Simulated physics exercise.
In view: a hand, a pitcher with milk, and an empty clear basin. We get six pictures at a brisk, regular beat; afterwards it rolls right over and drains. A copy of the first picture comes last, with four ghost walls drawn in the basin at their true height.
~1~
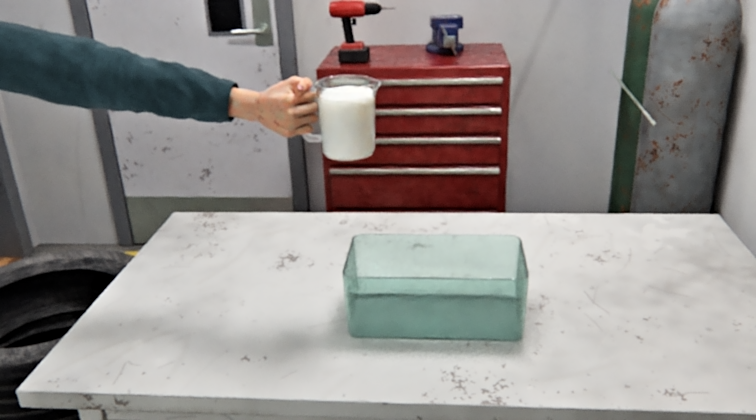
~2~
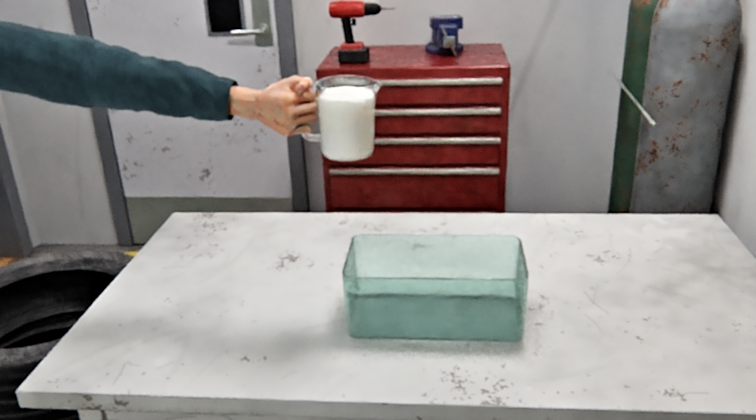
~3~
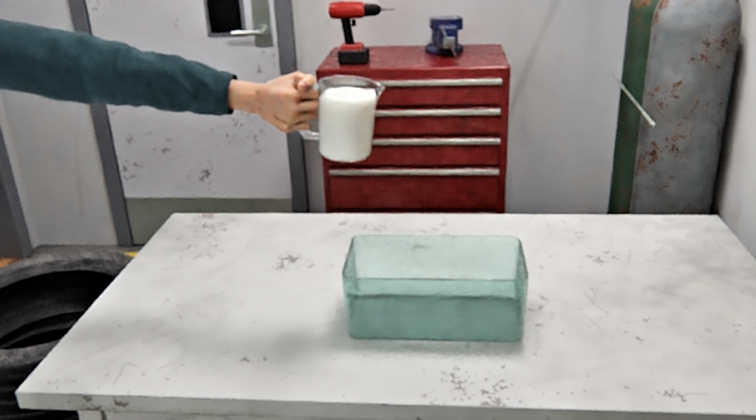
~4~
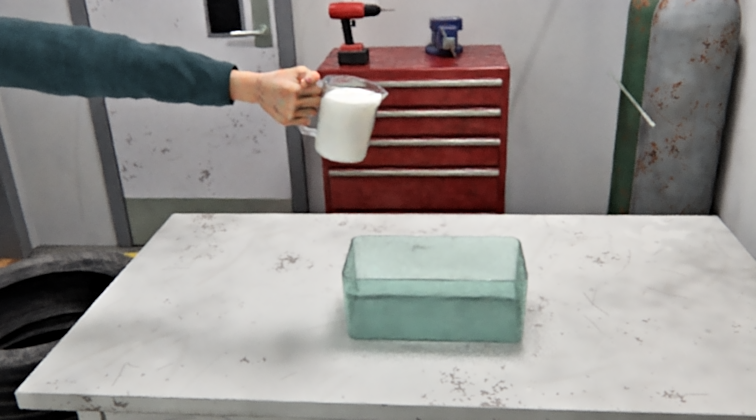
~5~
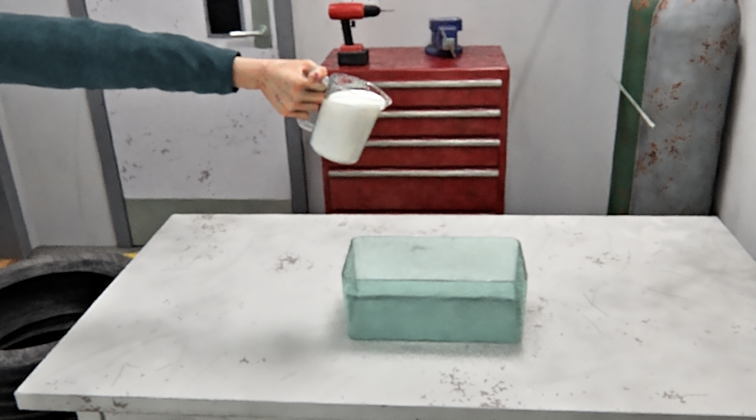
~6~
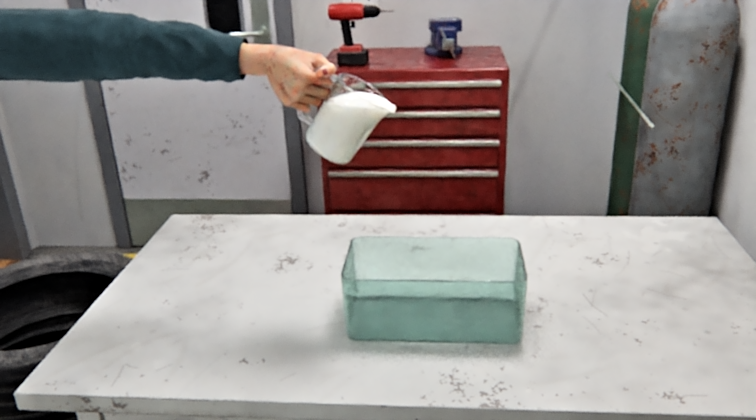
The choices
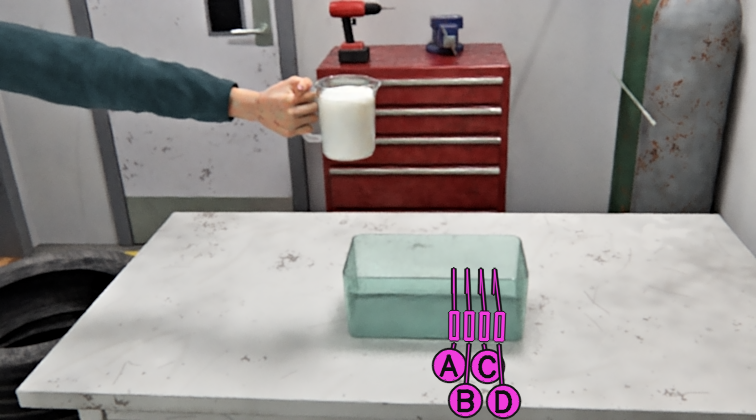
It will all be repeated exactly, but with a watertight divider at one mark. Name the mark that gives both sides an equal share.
Choose A.
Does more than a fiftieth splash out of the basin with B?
Yes, it does.
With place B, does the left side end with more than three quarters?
Yes.
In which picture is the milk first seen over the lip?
In picture 6.
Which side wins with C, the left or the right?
More ends on the left.
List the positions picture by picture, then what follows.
Upright, lip at (380, 83); basin from (348, 334) to (523, 338); nothing has left yet.
Upright, lip at (381, 85); nothing has left yet.
Tipped about 6°, lip at (383, 88); nothing has left yet.
Tipped about 14°, lip at (387, 94); nothing has left yet.
Tipped about 23°, lip at (390, 102); nothing has left yet.
Tipped about 34°, lip at (393, 111); milk is over the lip, down to (393, 111).
On the marked copy, A at (454, 343); B at (469, 344); C at (483, 344); D at (499, 344).
If A is chosen, about 45 % ends left of the wall and 53 % right of it.
If B is chosen, about 89 % ends left of the wall and 6 % right of it; 6 % is lost outside.
If C is chosen, about 89 % ends left of the wall and 5 % right of it; 5 % is lost outside.
If D is chosen, about 91 % ends left of the wall and 5 % right of it; 4 % is lost outside.
